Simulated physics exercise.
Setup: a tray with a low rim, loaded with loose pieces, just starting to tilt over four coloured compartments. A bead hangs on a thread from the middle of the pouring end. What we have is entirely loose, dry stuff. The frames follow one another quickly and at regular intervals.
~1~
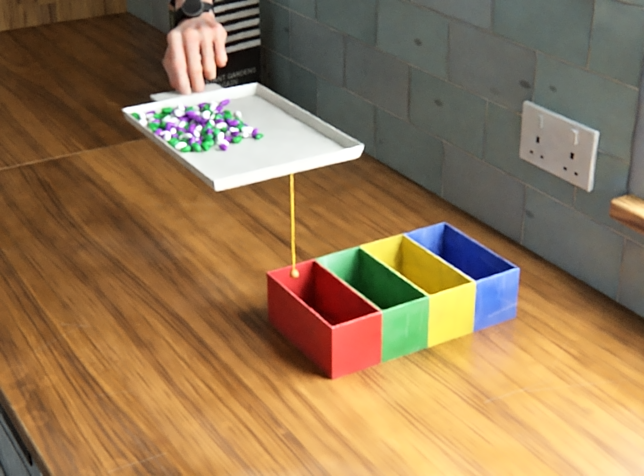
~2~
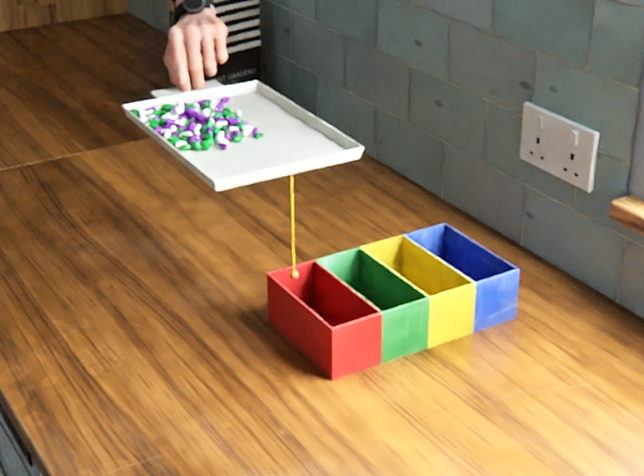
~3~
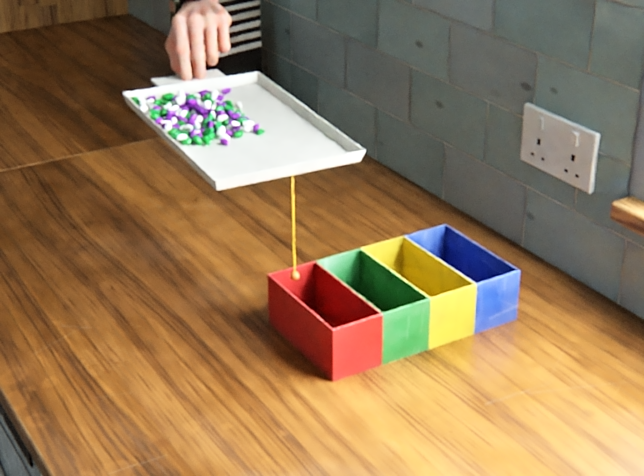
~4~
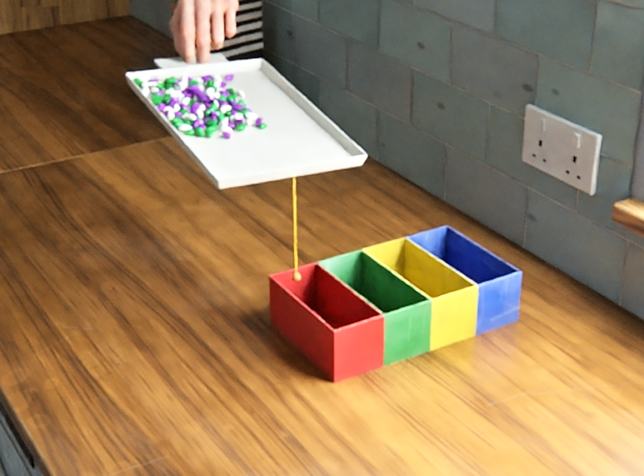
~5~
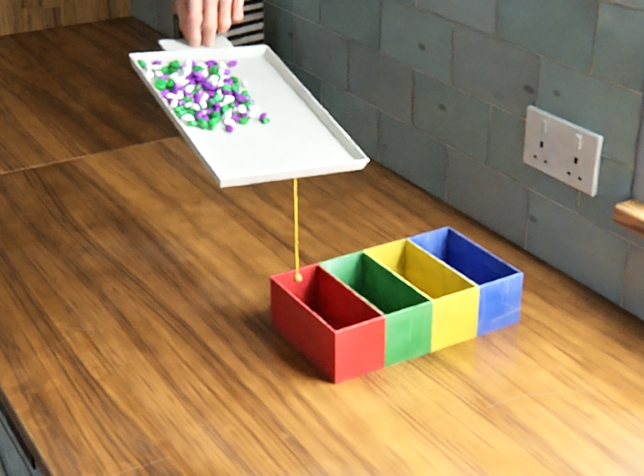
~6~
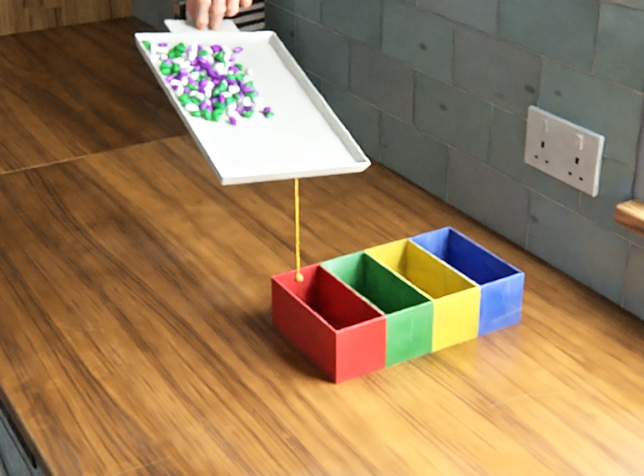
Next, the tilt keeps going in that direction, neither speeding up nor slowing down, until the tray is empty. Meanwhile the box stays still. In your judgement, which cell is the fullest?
In my judgement the green cell is fullest.
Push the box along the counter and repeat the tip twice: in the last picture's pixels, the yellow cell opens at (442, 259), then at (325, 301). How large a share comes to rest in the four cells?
Roughly 90% on the first try and 80% on the second.
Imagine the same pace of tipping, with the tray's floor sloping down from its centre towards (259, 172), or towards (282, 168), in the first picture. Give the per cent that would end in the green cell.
Near 0 % and, after that, 10 %.
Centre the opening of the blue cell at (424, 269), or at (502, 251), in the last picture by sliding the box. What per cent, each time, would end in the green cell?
It works out to 20 percent and then 20 percent.
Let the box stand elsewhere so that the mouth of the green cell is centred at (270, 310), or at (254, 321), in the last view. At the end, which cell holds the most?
It would be the blue one the first time and blue the second time.
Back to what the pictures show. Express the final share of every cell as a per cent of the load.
Red cell: Roughly 20; green cell: Roughly 60; yellow cell: Roughly 10; blue cell: Roughly 0.
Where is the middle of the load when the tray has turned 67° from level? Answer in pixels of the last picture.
The middle of the pieces lands at roughly (343, 170).
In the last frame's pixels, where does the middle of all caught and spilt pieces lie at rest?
The centre comes to rest near (390, 334).
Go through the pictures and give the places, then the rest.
In the first picture, corners of the pouring end near (215, 179) and (359, 145), level; middle of the load near (198, 120), jelly beans; bead on its thread near (294, 274); red cell near (357, 341); green cell near (405, 325); yellow cell near (452, 310); blue cell near (496, 295).
In the second picture, corners of the pouring end near (216, 179) and (359, 147), level; middle of the load near (198, 118).
In the third picture, corners of the pouring end near (217, 178) and (361, 150), tipped barely, lowest at the right corner; middle of the load near (199, 110).
In the fourth picture, corners of the pouring end near (220, 177) and (363, 154), tipped a little, lowest at the right corner; middle of the load near (202, 98).
In the fifth picture, corners of the pouring end near (222, 176) and (364, 158), tipped clearly, lowest at the right corner; middle of the load near (206, 86).
In the sixth picture, corners of the pouring end near (225, 174) and (366, 161), tipped clearly, lowest at the right corner; middle of the load near (211, 74); red cell near (361, 345); green cell near (410, 329); yellow cell near (456, 314); blue cell near (500, 300).
Shortly afterwards, tray tipped steeply; near two thirds on the tray; near a third falling or outside the box.
Next, tray tipped past a quarter turn; only a few on the tray; near half in the green cell; near a quarter in the red cell; a little in the yellow cell; only a few in the blue cell; a little falling or outside the box.
Some moments later, tray tipped past a quarter turn; near two thirds in the green cell; near a quarter in the red cell; a little in the yellow cell; only a few in the blue cell; a little falling or outside the box.
In the end, tray tipped past a quarter turn; near two thirds in the green cell; near a quarter in the red cell; a little in the yellow cell; only a few in the blue cell; a little outside the box.
